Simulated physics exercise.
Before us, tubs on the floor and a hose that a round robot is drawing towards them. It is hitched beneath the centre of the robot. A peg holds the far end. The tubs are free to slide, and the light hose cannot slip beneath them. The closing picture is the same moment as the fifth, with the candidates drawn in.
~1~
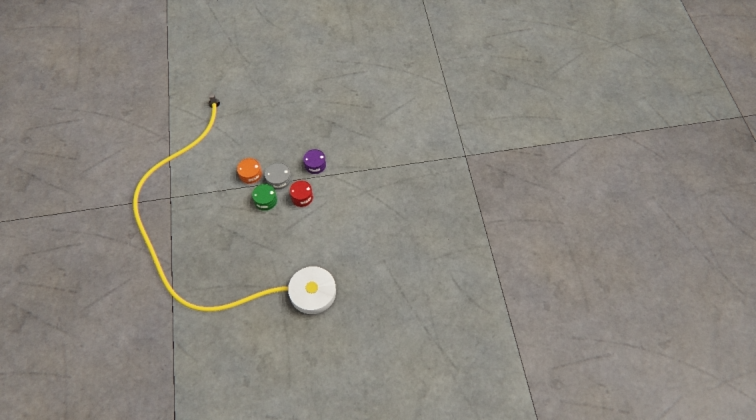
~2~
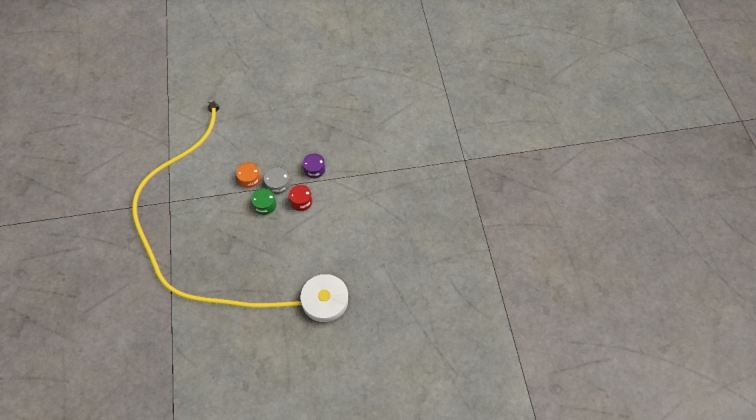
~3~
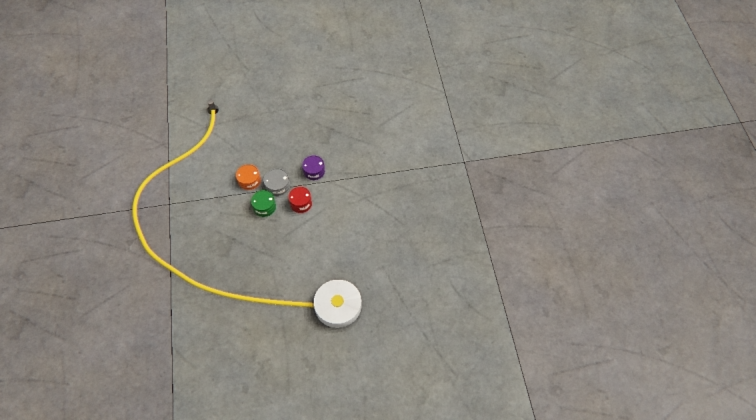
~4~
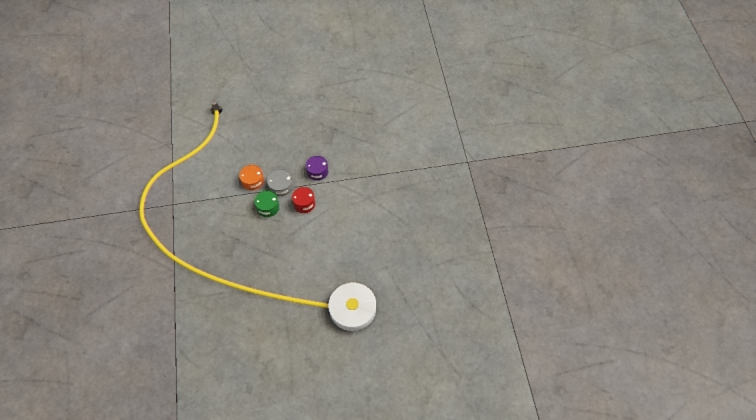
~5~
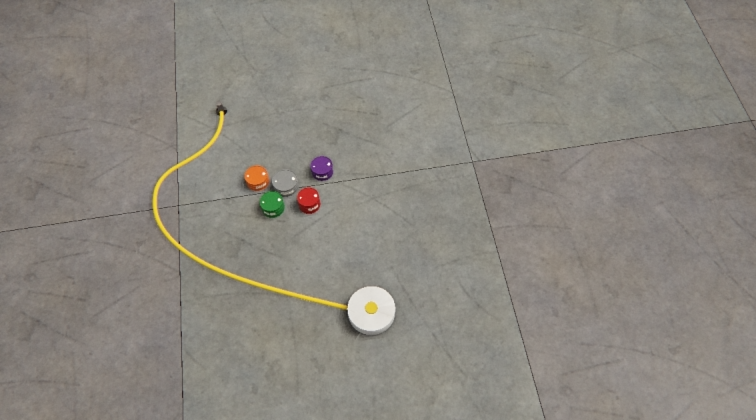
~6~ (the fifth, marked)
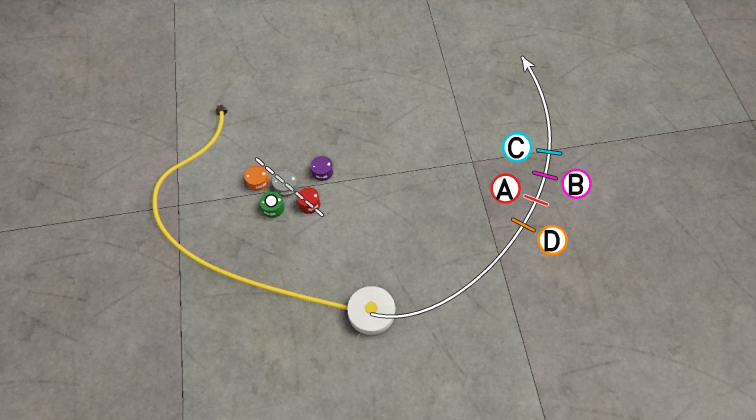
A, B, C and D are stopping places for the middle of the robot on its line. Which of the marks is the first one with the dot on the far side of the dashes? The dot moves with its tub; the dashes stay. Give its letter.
Stop at B.
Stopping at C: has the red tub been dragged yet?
Yes.
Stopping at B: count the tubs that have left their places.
By then, four.
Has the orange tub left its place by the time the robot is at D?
No.
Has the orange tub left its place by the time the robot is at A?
Yes.
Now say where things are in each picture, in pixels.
The first picture shows purple tub (315, 162); green tub (265, 197); robot (313, 291).
The second picture shows robot (325, 299); grey tub (277, 180).
The third picture shows robot (338, 304); orange tub (248, 177).
The fourth picture shows robot (353, 307); green tub (267, 204).
The fifth picture shows robot (372, 311); grey tub (285, 183); red tub (309, 201); orange tub (257, 178).
On the copy, A at (536, 200); B at (545, 175); C at (549, 152); D at (523, 225); the dashed line at (288, 186); the route from (372, 314) via (532, 209) to (523, 58); the white dot at (271, 201).
On B. First, robot (460, 289); green tub (272, 205).
Then, robot (519, 229); green tub (272, 205).
Finally, robot (546, 171); grey tub (297, 164); red tub (317, 186); orange tub (273, 170); green tub (295, 184); the dot on the green tub is over the dashed line.
By contrast, A leaves the dotted tub short, at (284, 193); C does it too, but is farther than needed; D leaves the dotted tub short, at (273, 203).
